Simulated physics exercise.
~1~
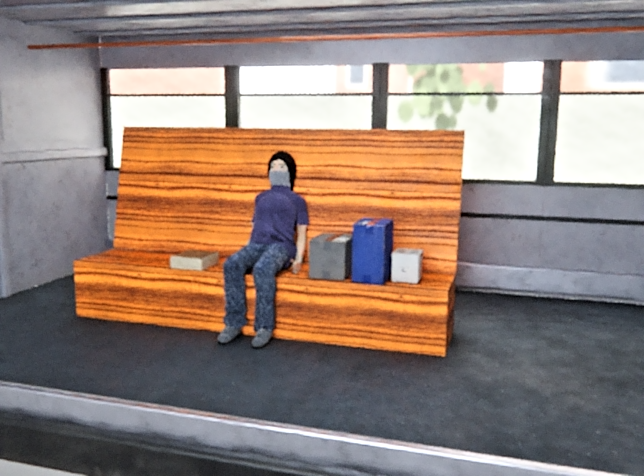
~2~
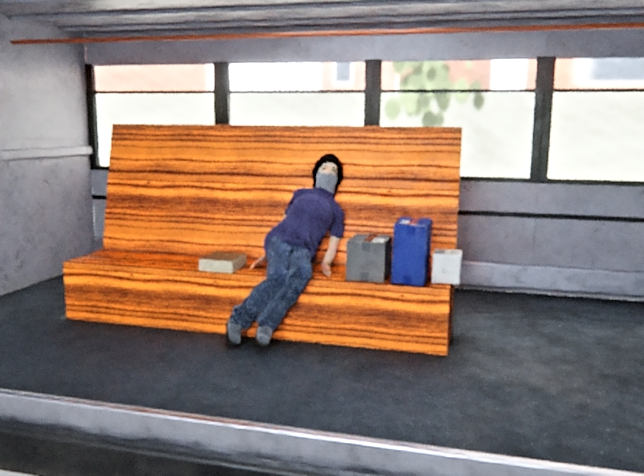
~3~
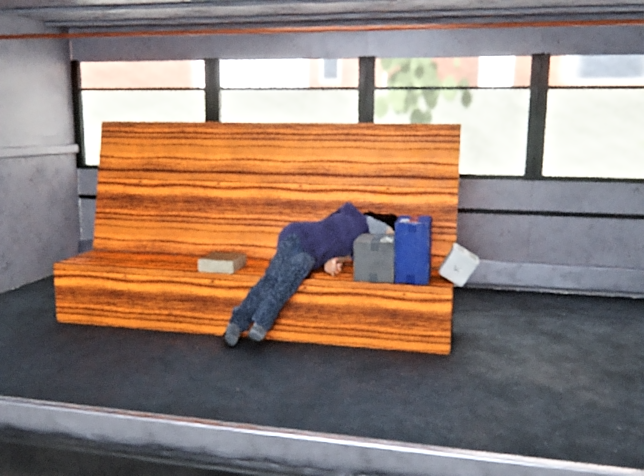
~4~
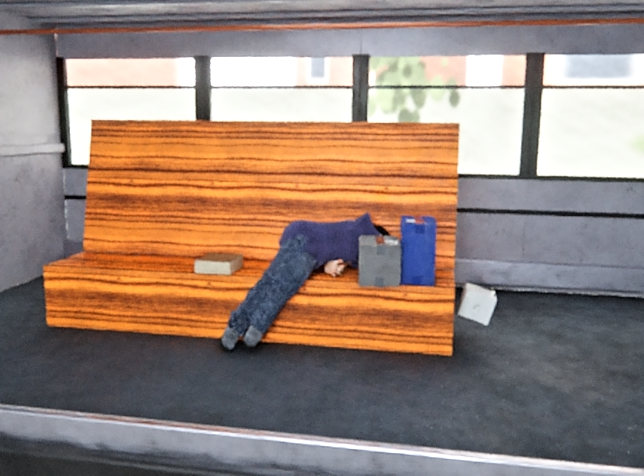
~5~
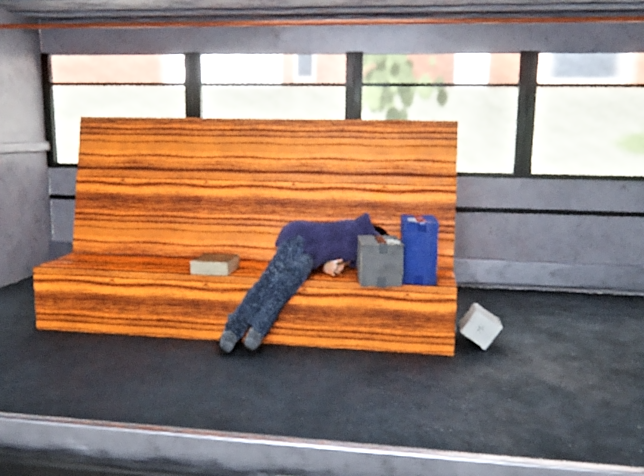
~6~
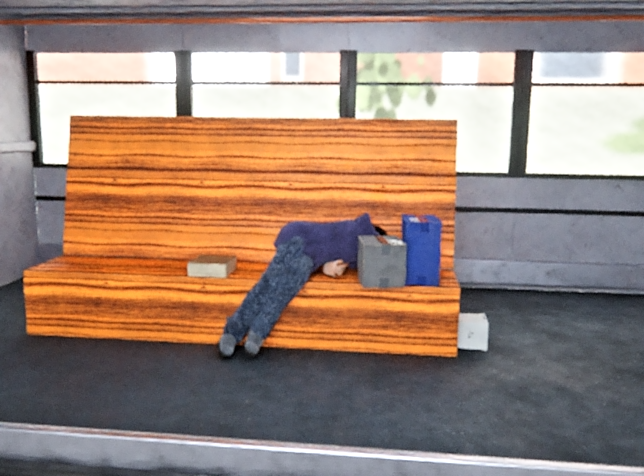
At the start, a limp figure in a purple shirt and dark cap sits slumped on a striped wooden bench, with a brown box to the left and a grey box, a tall blue pack and a small white box to the right. The sleeper tips to the right, and the boxes on that side shift right too. The body then folds down sideways, the head ending up behind the grey box, as the white box tilts over the bench end. It drops and tumbles to the floor. The sleeper stays slumped on the seat, feet hanging in front, while the grey box, upright blue pack and brown box remain on the bench.
